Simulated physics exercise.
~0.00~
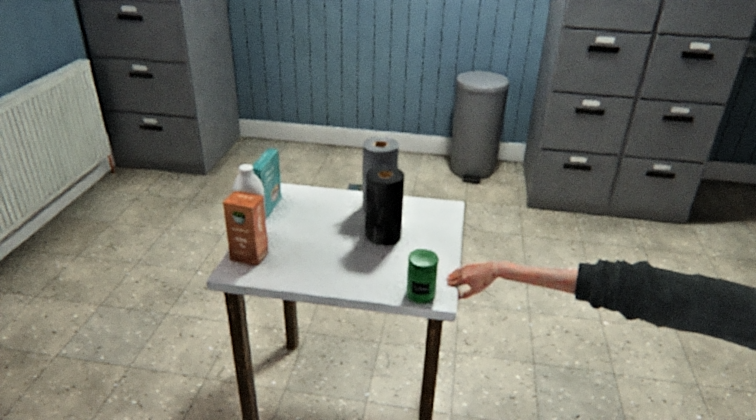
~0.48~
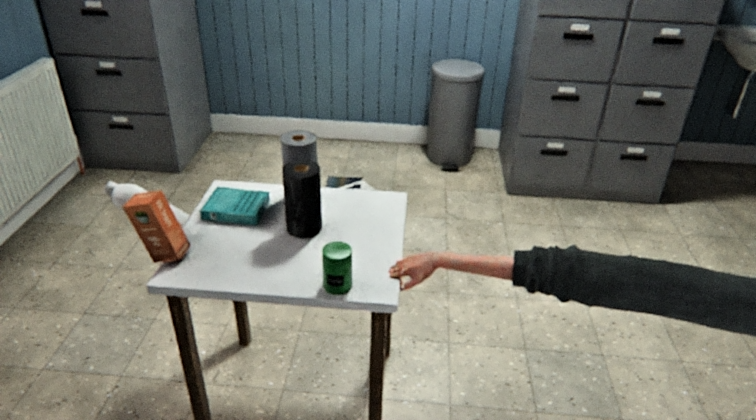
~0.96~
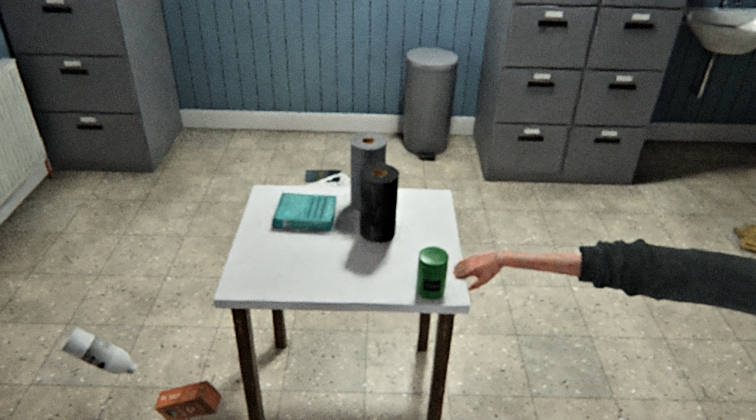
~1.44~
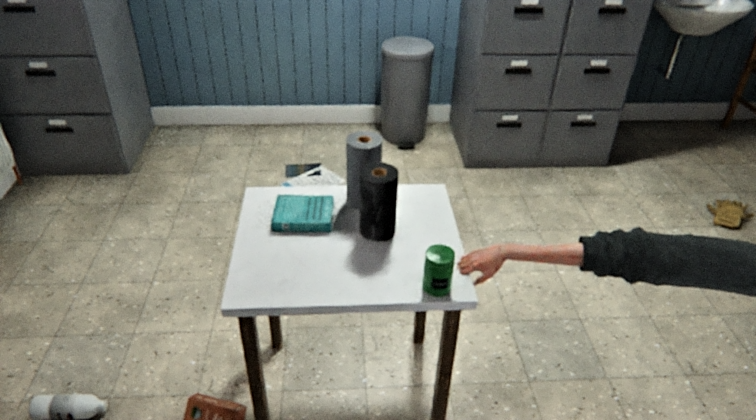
An orange carton and a white bottle toppled off the left side of a small white table and ended up on the floor, while a turquoise packet fell flat; the green jar near a person's outstretched hand and the two dark rolls stayed upright.
